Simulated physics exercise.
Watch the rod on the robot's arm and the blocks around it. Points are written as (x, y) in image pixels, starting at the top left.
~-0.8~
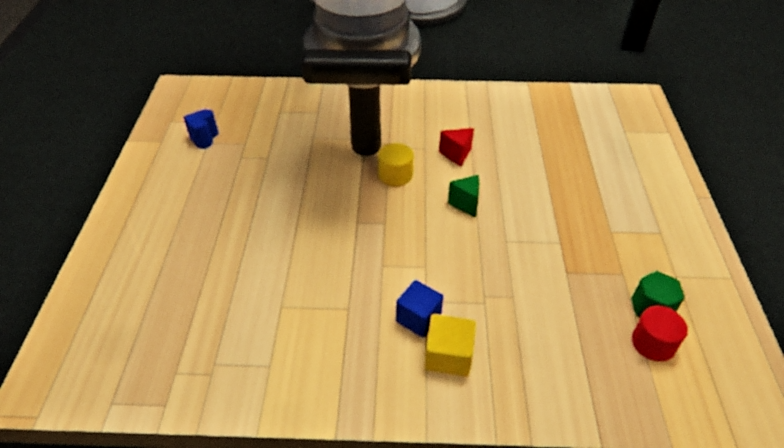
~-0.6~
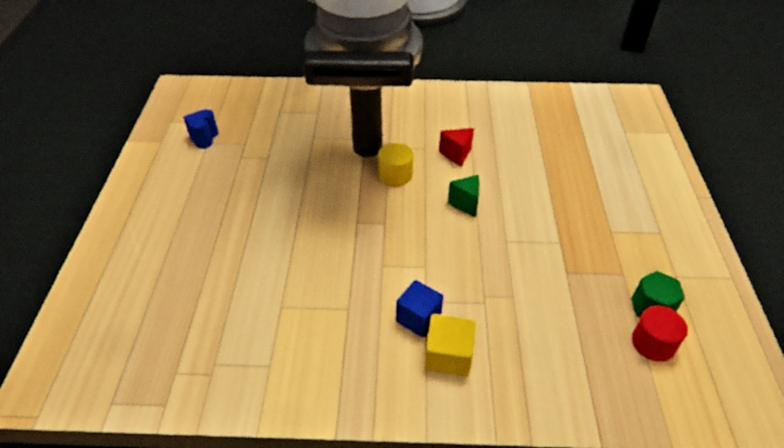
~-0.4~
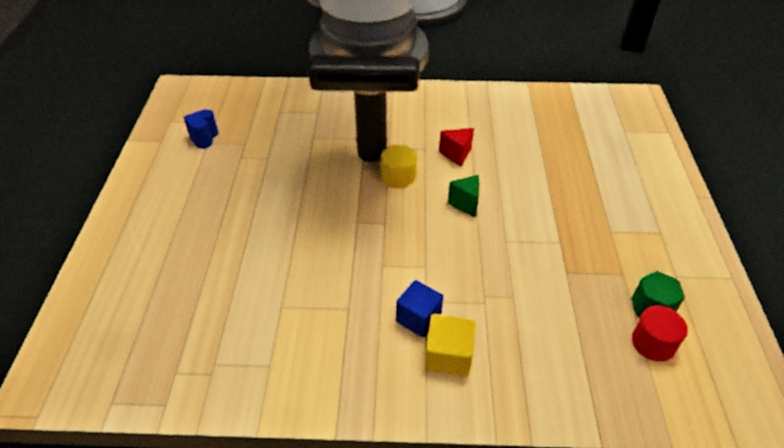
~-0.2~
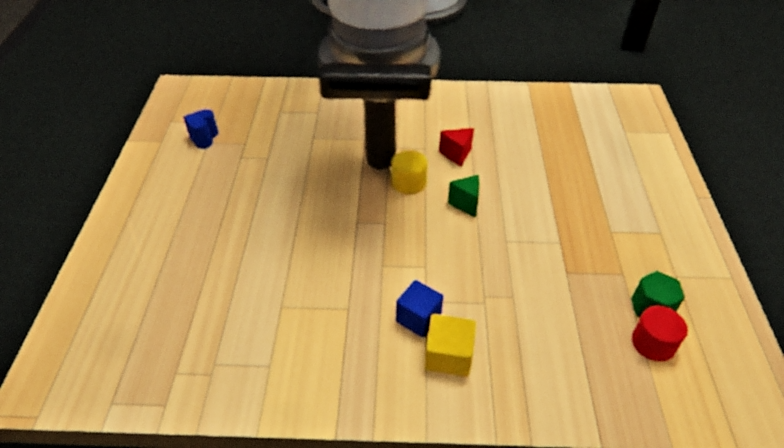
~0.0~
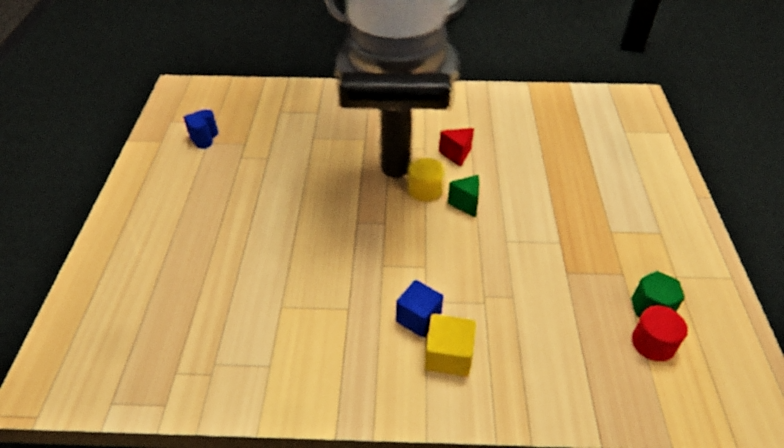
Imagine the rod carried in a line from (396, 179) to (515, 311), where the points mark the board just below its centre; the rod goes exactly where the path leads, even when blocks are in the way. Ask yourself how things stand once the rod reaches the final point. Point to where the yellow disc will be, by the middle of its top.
I'd place it at (464, 188), taking the centre of its top.
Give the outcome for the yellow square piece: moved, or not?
Answer: Unmoved.
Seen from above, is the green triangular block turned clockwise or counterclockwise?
Its spin: Anticlockwise.
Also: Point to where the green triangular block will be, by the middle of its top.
For the centre of its top, I'd go with (494, 192).
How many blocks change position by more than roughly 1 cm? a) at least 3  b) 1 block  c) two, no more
c
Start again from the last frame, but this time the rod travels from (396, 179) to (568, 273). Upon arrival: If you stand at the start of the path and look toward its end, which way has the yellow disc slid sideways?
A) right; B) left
Option B.
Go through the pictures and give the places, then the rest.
In the first frame, rod's lower end (366, 147); yellow disc (396, 153); yellow square piece (452, 334); green triangular block (469, 184).
In the second frame, rod (368, 149); blocks still.
In the third frame, rod (372, 153); yellow disc (399, 155).
In the fourth frame, rod (381, 160); yellow disc (410, 161).
In the fifth frame, rod (396, 169); yellow disc (427, 168); yellow square piece (452, 334); green triangular block (469, 184).
The first path, step by step. One third of the way, rod (431, 209); yellow disc (463, 187); green triangular block (494, 192), turned 45° anticlockwise.
Two thirds of the way, rod (471, 253); yellow disc (464, 188); green triangular block (494, 192), turned 50° anticlockwise.
At the end, rod (517, 302); yellow disc (464, 188); yellow square piece still; green triangular block (494, 192), turned 50° anticlockwise.
